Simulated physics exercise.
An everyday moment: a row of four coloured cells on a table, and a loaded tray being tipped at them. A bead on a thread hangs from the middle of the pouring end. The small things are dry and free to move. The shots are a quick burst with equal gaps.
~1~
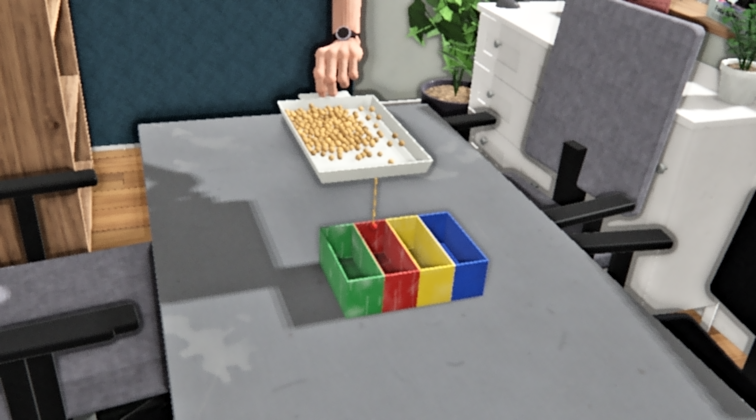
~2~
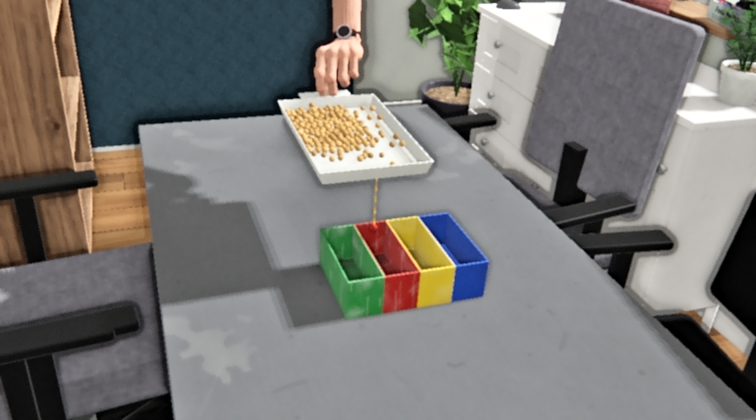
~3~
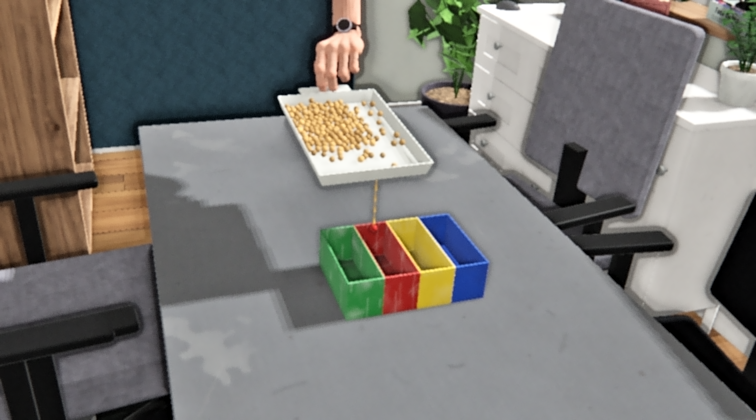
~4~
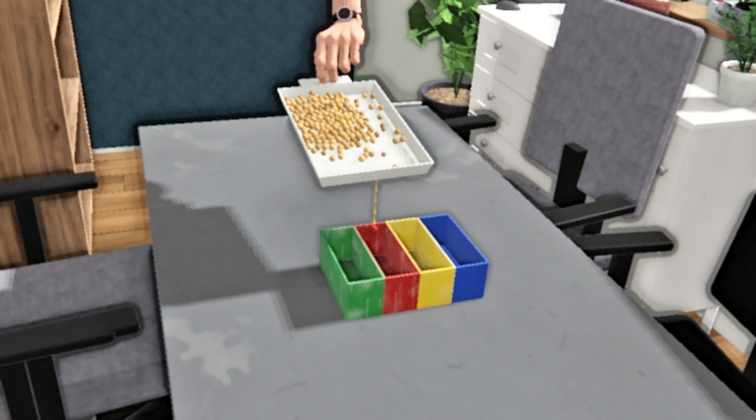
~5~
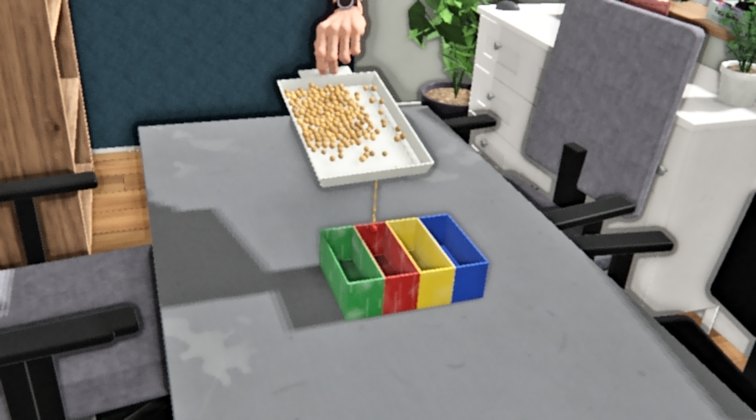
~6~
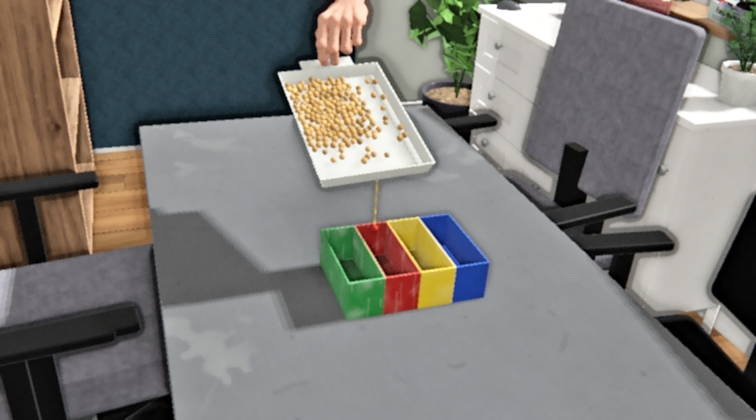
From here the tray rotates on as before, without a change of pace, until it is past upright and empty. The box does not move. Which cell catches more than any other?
The green cell gets the most.
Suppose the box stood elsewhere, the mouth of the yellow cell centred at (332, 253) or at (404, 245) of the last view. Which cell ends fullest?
One: That yellow cell. Two: Green.
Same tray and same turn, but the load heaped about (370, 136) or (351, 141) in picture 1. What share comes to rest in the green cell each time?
Roughly 40 per cent, and 40 per cent.
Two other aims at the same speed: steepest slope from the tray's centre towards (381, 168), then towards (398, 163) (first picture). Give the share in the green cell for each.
In turn 10 and 0 in a hundred.
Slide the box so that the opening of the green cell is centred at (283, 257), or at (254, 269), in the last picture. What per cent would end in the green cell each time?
First some 10, then 0 per cent.
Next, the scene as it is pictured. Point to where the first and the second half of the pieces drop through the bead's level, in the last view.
First near (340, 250), later near (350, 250).
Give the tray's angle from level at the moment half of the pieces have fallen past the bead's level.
Roughly 80°.
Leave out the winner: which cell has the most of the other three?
Second comes the cell in red.
Just after the last frame, tray tipped steeply; the larger part on the tray; about a tenth in the green cell; just a few in the red cell; about a tenth falling or outside the box.
A moment on, tray tipped right over; about a tenth on the tray; roughly a third in the green cell; roughly a quarter in the red cell; just a few in the yellow cell; roughly half falling or outside the box.
Further on, tray tipped past a quarter turn; roughly a third in the green cell; roughly a quarter in the red cell; just a few in the yellow cell; roughly a third falling or outside the box.
When it is over, tray tipped past a quarter turn; roughly a third in the green cell; roughly a quarter in the red cell; just a few in the yellow cell; not one in the blue cell; roughly a third outside the box.
